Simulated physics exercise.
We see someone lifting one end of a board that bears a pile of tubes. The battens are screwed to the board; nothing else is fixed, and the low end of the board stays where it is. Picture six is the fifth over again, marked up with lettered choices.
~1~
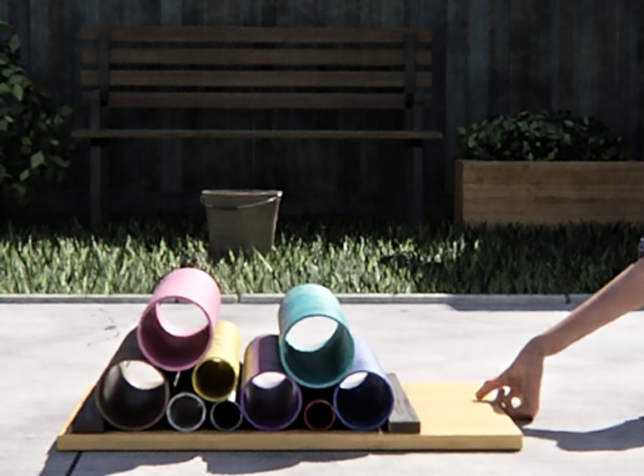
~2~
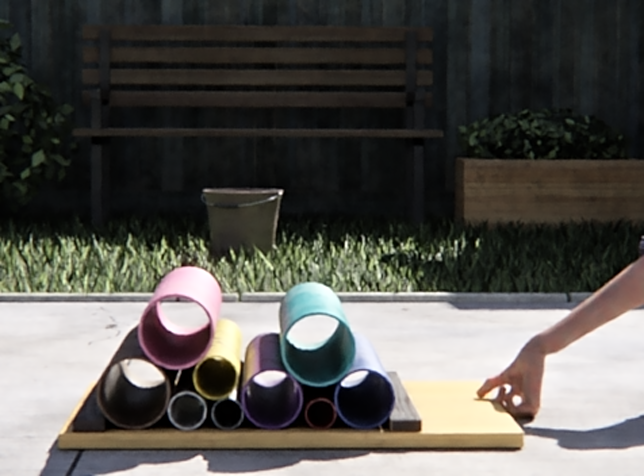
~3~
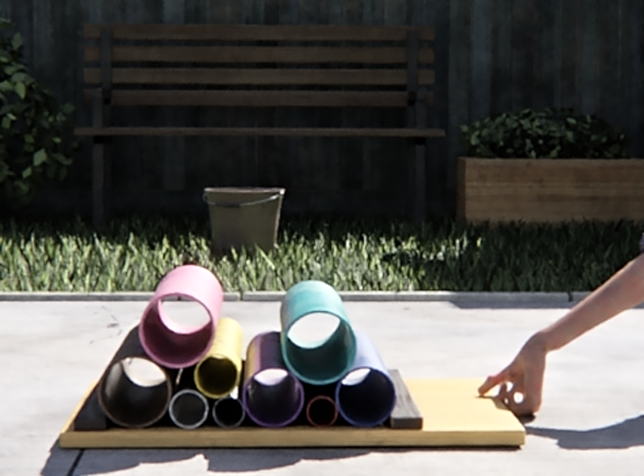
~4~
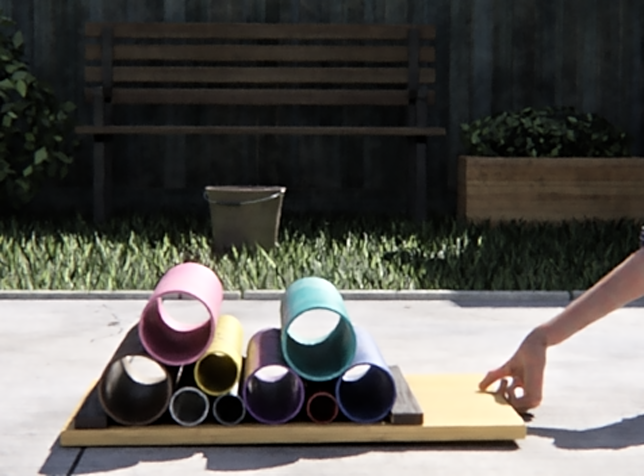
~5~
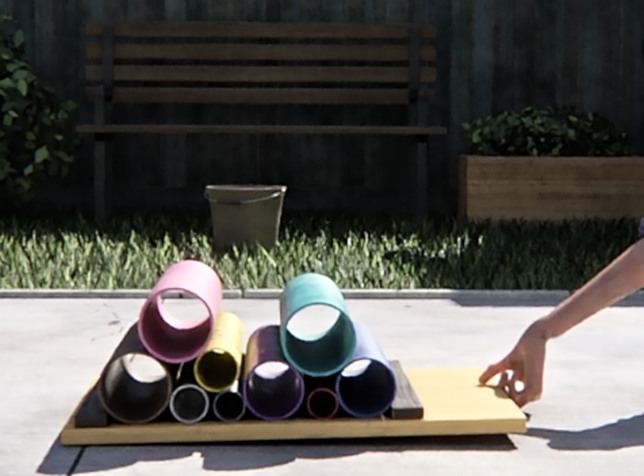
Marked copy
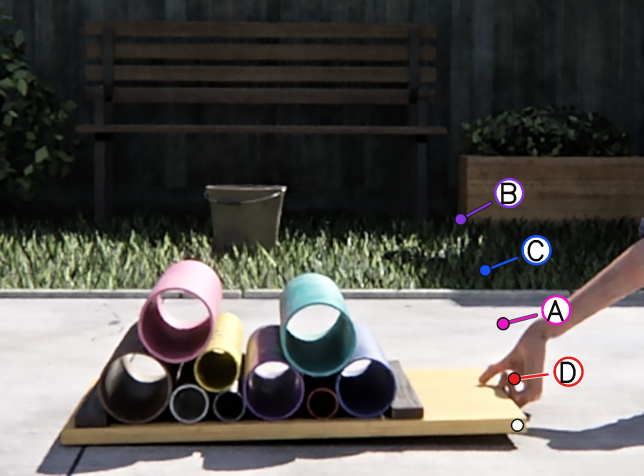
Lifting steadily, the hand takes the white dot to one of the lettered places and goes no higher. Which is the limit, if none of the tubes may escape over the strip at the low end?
The last mark within the limit is B.
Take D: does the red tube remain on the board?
Yes.
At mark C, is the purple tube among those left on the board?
Yes.
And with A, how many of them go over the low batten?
At A the number is none.
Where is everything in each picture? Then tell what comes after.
Red tube (320, 415); blue tube (364, 400); yellow tube (215, 378), in the first picture.
Yellow tube (216, 377); turquoise tube (319, 349), in the second picture.
Board (291, 404); blue tube (366, 396); white tube (189, 409), in the third picture.
Board (292, 401); brown tube (135, 389); grey tube (229, 409); white tube (189, 407), in the fourth picture.
Board (292, 397); brown tube (135, 388); white tube (189, 404), in the fifth picture.
On the marked copy, A at (503, 324); B at (461, 219); C at (485, 270); D at (514, 379); the white dot at (517, 425).
Taking B. A third of the way, board at 17°.
Two thirds of the way, board at 29°.
When it is over, board at 29°, none over the low batten.
As for the rest, A none over the low batten; C none over the low batten; D none over the low batten.
